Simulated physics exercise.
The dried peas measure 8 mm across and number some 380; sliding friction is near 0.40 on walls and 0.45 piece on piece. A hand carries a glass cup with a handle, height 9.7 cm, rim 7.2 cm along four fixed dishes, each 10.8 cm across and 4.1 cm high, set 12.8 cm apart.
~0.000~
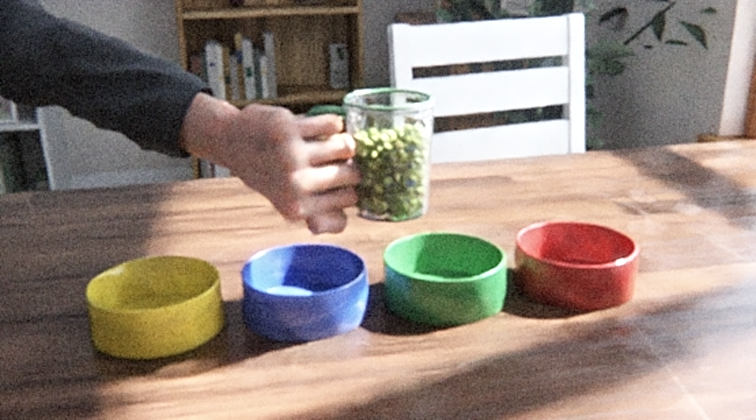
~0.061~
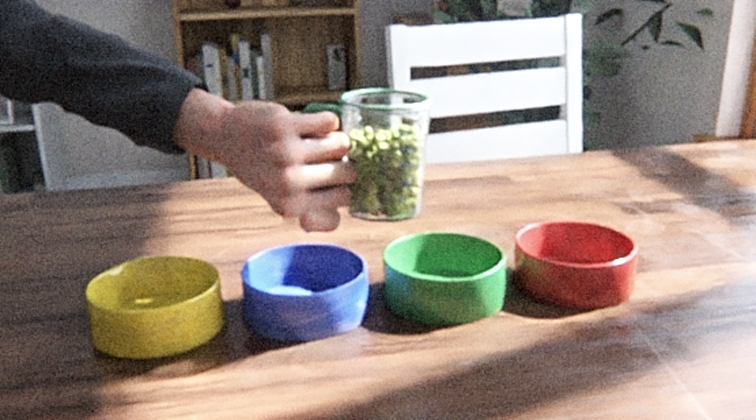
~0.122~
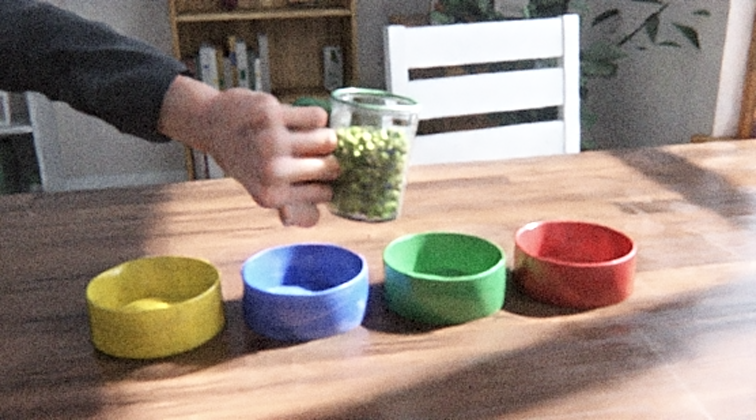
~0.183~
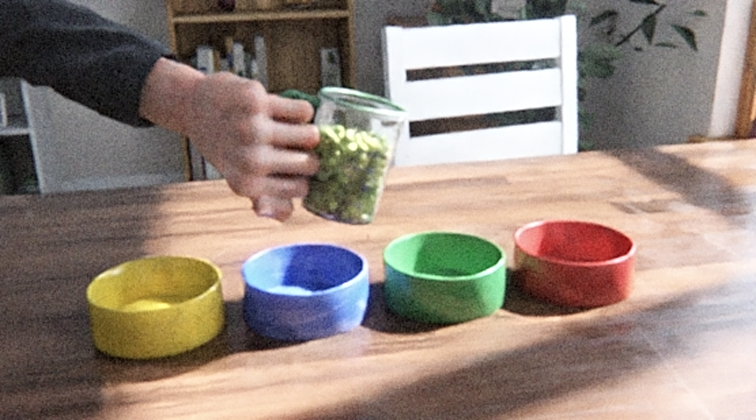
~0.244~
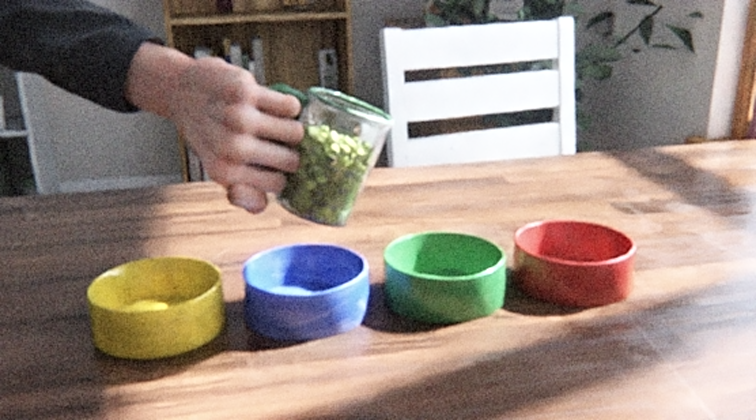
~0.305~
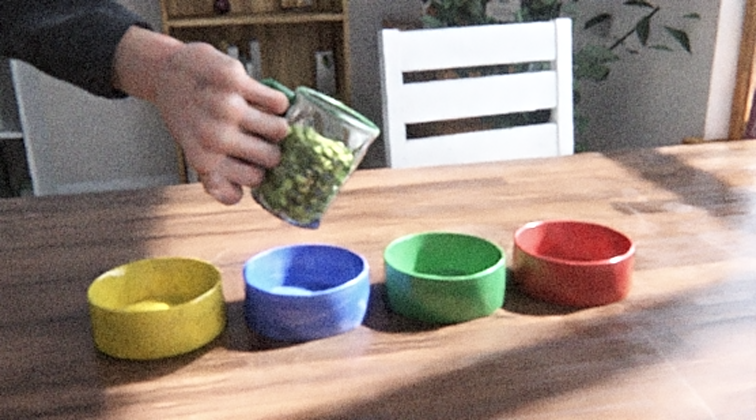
A hand holding a clear glass cup of green dried peas moves it left above a wooden table, steadily tilting its rim to the right, over a row of yellow, blue, green and red dishes.
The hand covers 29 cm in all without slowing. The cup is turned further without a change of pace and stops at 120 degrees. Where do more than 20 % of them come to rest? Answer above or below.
Red: Below, blue: Below, green: Below, yellow: Above, counter: Below.
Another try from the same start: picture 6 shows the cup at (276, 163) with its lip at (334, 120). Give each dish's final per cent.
Red 0; blue 0; green 0; yellow 100.
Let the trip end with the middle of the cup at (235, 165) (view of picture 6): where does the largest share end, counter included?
The winner: Blue.
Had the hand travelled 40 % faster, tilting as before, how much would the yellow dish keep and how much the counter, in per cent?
In that case yellow 100, counter 0.
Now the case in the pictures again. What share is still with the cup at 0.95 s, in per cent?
Some 85 per cent of the load.
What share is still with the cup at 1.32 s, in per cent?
About 15 per cent.
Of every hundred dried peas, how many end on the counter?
Roughly 0 per cent.
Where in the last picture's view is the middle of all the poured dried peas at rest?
Around (154, 305).
After 0.69 s, tilt 79 degrees; cup holds 100 %.
After 0.95 s, tilt 112 degrees; cup holds 85 %, yellow 10 %.
Then, at 1.32 s, tilt 120 degrees; cup holds 15 %, yellow 85 %.
By 2.0 s all is still; red 0 %, blue 0 %, green 0 %, yellow 100 %, counter 0 %.
